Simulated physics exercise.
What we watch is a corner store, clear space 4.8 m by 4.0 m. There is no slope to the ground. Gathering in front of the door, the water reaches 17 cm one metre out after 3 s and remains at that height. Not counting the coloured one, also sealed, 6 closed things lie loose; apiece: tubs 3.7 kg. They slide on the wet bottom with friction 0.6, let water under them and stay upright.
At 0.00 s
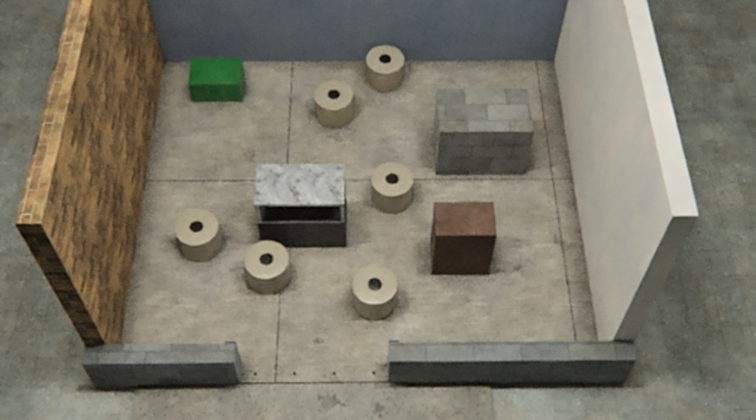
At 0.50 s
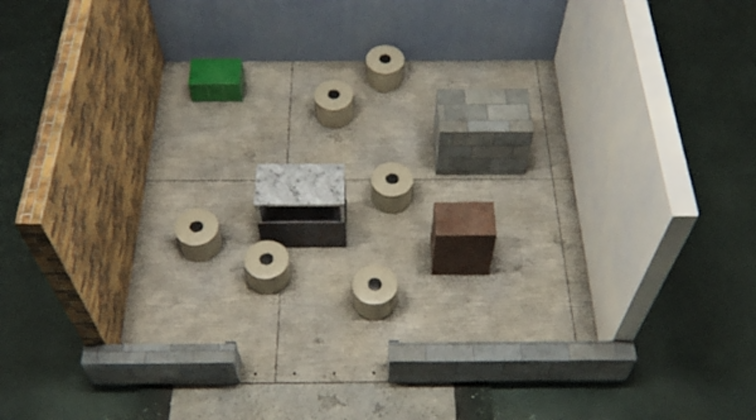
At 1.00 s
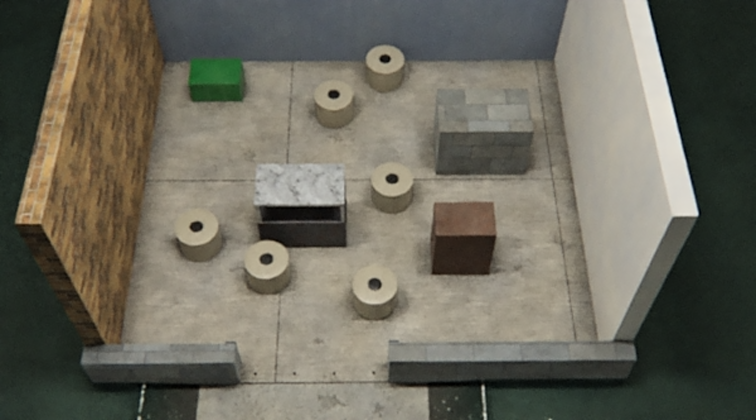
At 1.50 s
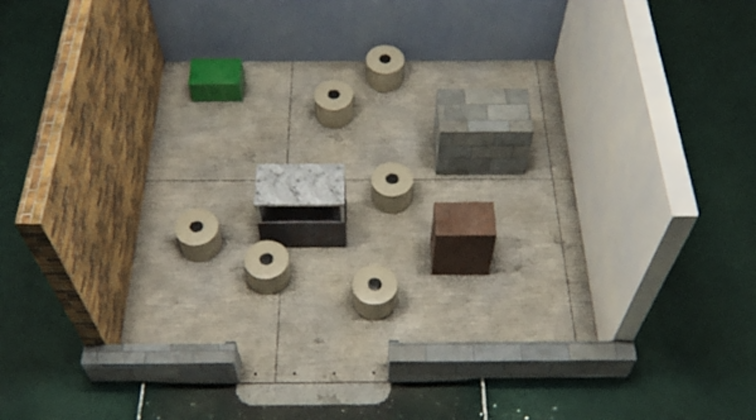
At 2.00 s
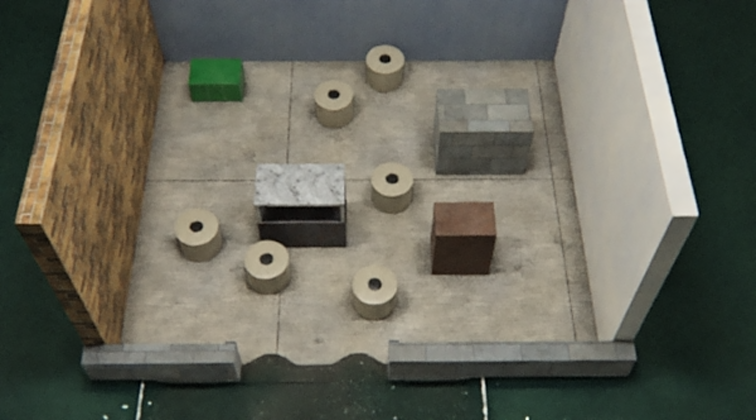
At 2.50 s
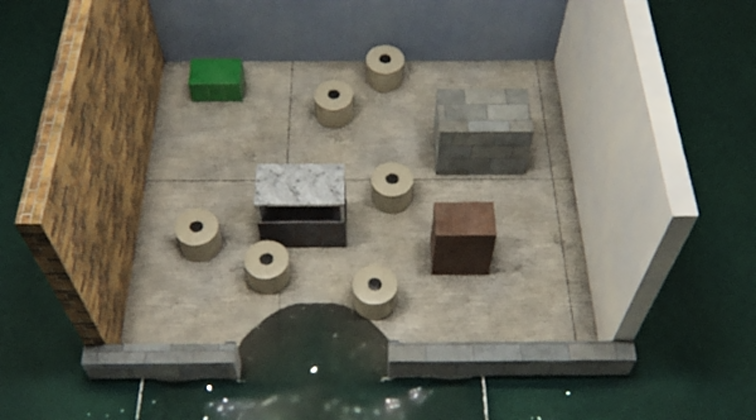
At the start, a green crate, round drum-like objects and several blocks stand on a dry, pale floor inside low walls. Dark water then surrounds the enclosure and covers the strip before the front gap, and finally spreads through it in a rounded patch, while the objects stay still.
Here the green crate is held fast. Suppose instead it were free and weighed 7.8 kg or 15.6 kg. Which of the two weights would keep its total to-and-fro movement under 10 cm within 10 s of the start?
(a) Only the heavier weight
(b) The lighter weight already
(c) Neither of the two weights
Neither of the two weights (c).
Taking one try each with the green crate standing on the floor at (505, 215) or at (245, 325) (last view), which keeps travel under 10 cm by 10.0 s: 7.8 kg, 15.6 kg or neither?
Note, in order: Heavier only OK; none OK.
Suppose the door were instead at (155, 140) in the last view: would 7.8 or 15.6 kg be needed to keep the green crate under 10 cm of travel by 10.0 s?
Note: Neither mass keeps it.
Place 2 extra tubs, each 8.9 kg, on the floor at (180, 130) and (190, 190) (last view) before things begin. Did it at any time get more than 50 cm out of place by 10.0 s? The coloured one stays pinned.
The first comes out below the threshold, the second above the threshold.
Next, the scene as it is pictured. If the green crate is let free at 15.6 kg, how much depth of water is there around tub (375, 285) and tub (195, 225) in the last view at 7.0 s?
Close to 4 and 5 centimetres.
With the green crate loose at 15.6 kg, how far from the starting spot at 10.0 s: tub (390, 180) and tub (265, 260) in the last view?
120 cm, 100 cm.
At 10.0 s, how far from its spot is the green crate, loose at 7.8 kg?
Around 120 centimetres out of place.
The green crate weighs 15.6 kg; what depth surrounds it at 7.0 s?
Depth: Approx. 4 cm.
After 3.5 s the green crate would be 0 cm from its start with 7.8 kg and 0 cm from its start with 15.6 kg; 0 cm of water round it then.
After 4.5 s the green crate would be 0 cm from its start with 7.8 kg and 0 cm from its start with 15.6 kg; 0 cm of water round it then.
After 7.0 s the green crate would be 11 cm from its start with 7.8 kg and 1 cm from its start with 15.6 kg; 4 cm of water round it then.
After 10.0 s the green crate would be 119 cm from its start with 7.8 kg and 63 cm from its start with 15.6 kg; 8 cm of water round it then.
